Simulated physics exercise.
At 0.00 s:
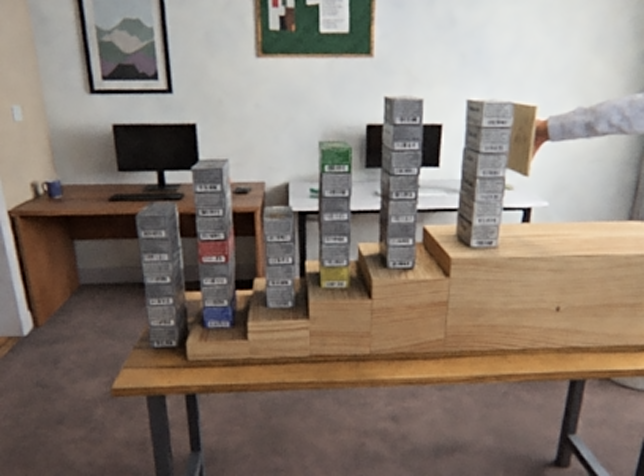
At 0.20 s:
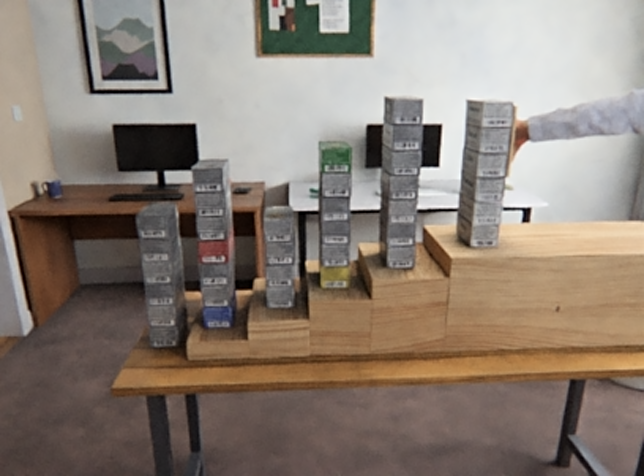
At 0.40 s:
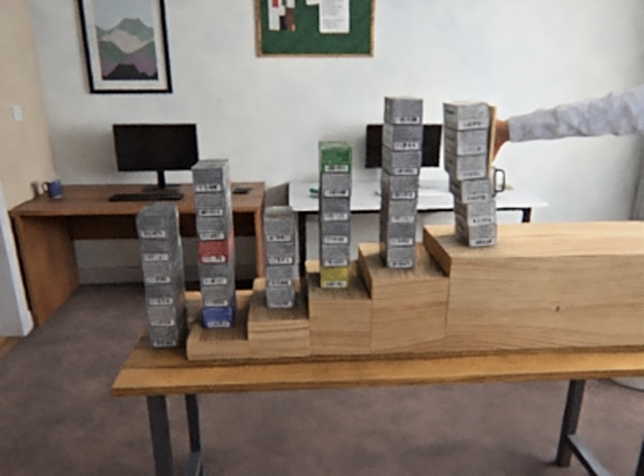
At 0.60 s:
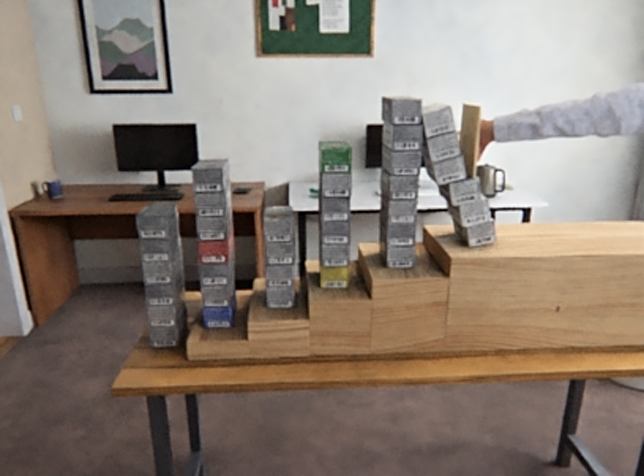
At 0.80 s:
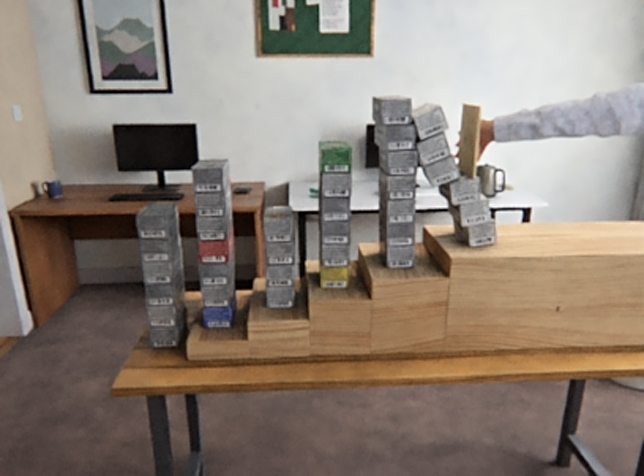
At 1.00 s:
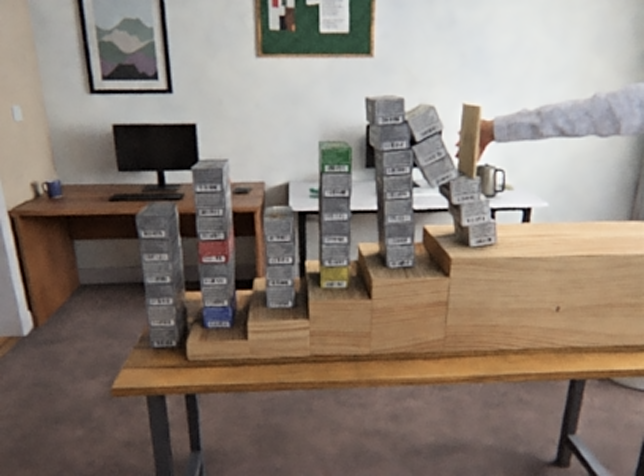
A hand presses a flat board leftward against the tall rightmost pile of grey packets on wooden steps, then stops as the pile's upper part leans left against the neighbouring pile, whose top packets shift slightly left.
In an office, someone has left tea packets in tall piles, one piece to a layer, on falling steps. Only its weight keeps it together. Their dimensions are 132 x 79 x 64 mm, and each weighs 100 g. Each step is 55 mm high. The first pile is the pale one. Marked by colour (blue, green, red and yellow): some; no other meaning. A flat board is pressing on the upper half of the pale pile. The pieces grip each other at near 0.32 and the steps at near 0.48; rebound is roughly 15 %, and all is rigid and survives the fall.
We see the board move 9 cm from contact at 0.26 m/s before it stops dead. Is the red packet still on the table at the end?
No.
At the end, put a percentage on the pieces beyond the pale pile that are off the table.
About 45 per cent.
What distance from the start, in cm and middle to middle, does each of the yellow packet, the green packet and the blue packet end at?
Yellow 0, green 180, blue 0.
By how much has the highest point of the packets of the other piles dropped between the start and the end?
Something like 35 cm, give or take.
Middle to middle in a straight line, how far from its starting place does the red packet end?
About 119 cm.
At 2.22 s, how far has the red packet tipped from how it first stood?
Roughly 30°.
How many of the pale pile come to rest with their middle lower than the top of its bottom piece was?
I count 4 in total.
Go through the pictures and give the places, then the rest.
In the first frame (we follow the side turned to the camera), board (534, 133) 52 mm short; red packet (213, 252); green packet (337, 160); yellow packet (335, 278); no other piece has moved.
In the second frame, board (514, 133) 1 mm in; red packet (213, 252).
In the third frame, board (493, 133) 52 mm in, top of the pale pile leaning 5°; red packet (213, 252); no other piece has moved.
In the fourth frame, board (478, 133) 9 cm in, stopped, top of the pale pile leaning 15°; red packet (213, 252); no other piece has moved.
In the fifth frame, board (478, 133) 9 cm in, stopped, top of the pale pile leaning 22°; red packet (213, 252); 4 stirred so far.
In the sixth frame, board (478, 133) 9 cm in, stopped, top of the pale pile leaning 27°; red packet (213, 252); green packet (337, 160); yellow packet (335, 278); steepest lean 3°, the packet at (390, 112); 7 stirred so far.
Around 1.66 s, 3 of the pale pile down; none of the 30 other packets off the table, 13 disturbed; red packet unmoved; green packet tipped 36°, 6 cm lower.
Around 2.22 s, 3 of the pale pile down; none of the 30 other packets off the table, 28 disturbed; red packet tipped 34°, 40 mm lower; green packet tipped 4°, 14 cm lower.
Around 2.76 s, 3 of the pale pile down; 14 of the 30 other packets off the table; red packet on its side; green packet on its side.
Finally (4.3 s), 3 of the pale pile down; 14 of the 30 other packets off the table; red packet on its side; green packet upside down; yellow packet unmoved.
